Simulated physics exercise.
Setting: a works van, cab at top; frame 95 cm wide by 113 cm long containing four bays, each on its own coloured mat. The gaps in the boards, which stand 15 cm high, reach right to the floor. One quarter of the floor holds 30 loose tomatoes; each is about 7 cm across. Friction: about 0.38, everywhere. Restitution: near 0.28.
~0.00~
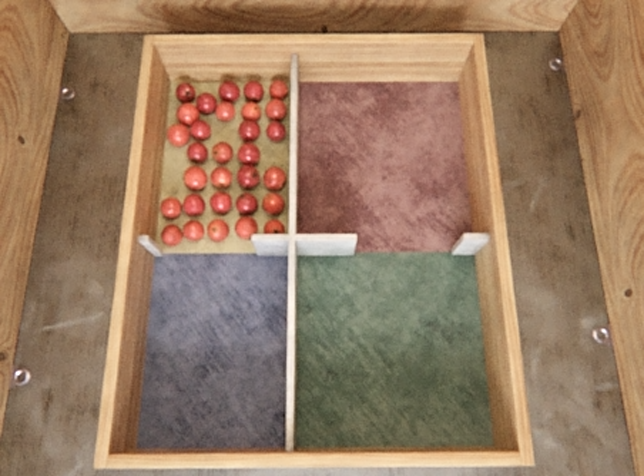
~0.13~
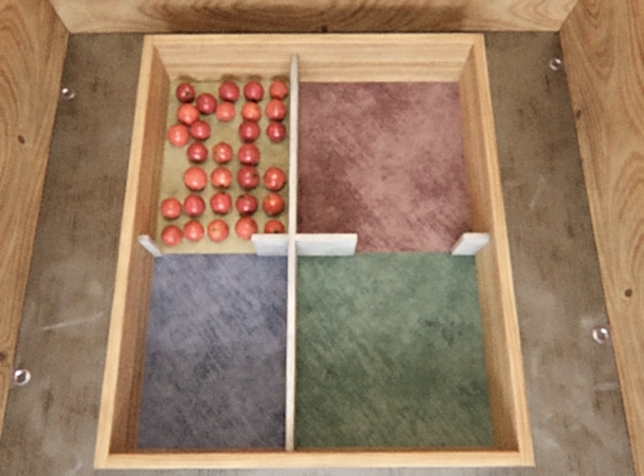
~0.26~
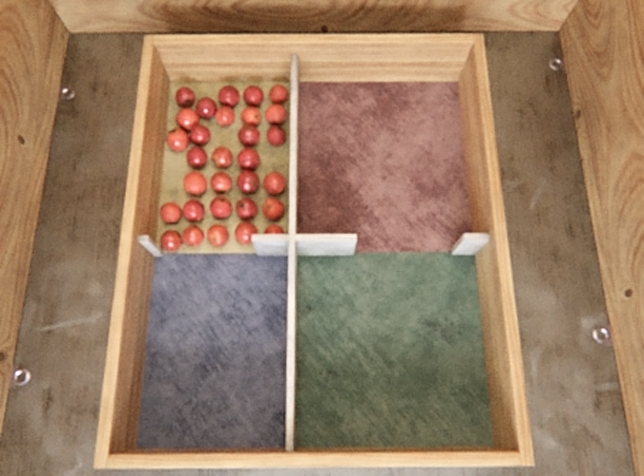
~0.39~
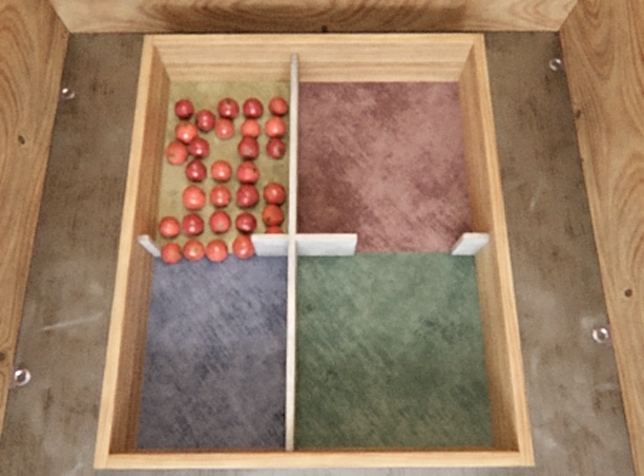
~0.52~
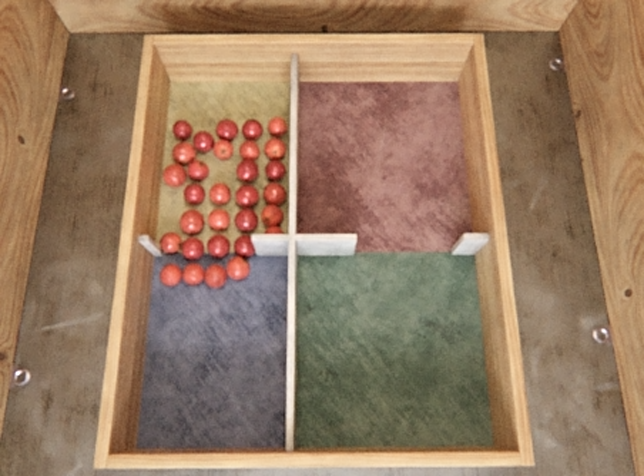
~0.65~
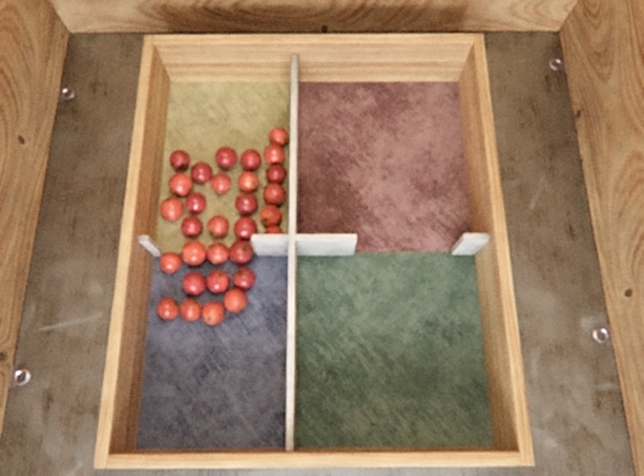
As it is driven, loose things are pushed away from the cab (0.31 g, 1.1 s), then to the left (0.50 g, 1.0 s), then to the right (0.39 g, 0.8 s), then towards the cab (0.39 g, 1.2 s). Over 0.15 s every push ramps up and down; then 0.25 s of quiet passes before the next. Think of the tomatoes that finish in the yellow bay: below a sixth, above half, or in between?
I'd say greater than half of the tomatoes come to rest in the yellow bay.
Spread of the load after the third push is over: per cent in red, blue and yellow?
The load sits as red 0 per cent, blue 80 per cent and yellow 20 per cent.
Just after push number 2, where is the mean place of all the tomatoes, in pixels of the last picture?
Mean location: Near (186, 331).
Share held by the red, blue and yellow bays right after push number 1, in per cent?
Red 0, blue 80, yellow 20 per cent.
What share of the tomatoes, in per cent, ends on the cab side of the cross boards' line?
Roughly 70 per cent.
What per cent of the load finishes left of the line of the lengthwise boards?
Near enough 100 per cent, I'd say.
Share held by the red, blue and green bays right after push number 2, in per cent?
Red 0, blue 80, green 0 per cent.
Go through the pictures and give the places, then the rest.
In the first picture, middle of the blue mat (218, 347); middle of the green mat (390, 346); middle of the red mat (382, 161); middle of the yellow mat (228, 162); 30 in the yellow bay; the tomato farthest behind, in the direction of the first push, is at (279, 90).
In the second picture, 30 in the yellow bay; the tomato farthest behind, in the direction of the first push, is at (279, 90).
In the third picture, 30 in the yellow bay; the tomato farthest behind, in the direction of the first push, is at (279, 94).
In the fourth picture, 2 in the blue bay and 28 in the yellow bay; the tomato farthest behind, in the direction of the first push, is at (278, 106).
In the fifth picture, 4 in the blue bay and 26 in the yellow bay; the tomato farthest behind, in the direction of the first push, is at (278, 127).
In the sixth picture, 11 in the blue bay and 19 in the yellow bay; the tomato farthest behind, in the direction of the first push, is at (279, 137).
After push 1 (1.34 s), 24 in the blue bay and 6 in the yellow bay.
After push 2 (2.59 s), 24 in the blue bay and 6 in the yellow bay.
After push 3 (3.64 s), 23 in the blue bay and 7 in the yellow bay.
After push 4 (5.09 s), 10 in the blue bay and 20 in the yellow bay.
Outcome (at 5.68 s), 10 in the blue bay and 20 in the yellow bay. Asked share, 20 of 30, 67 per cent.
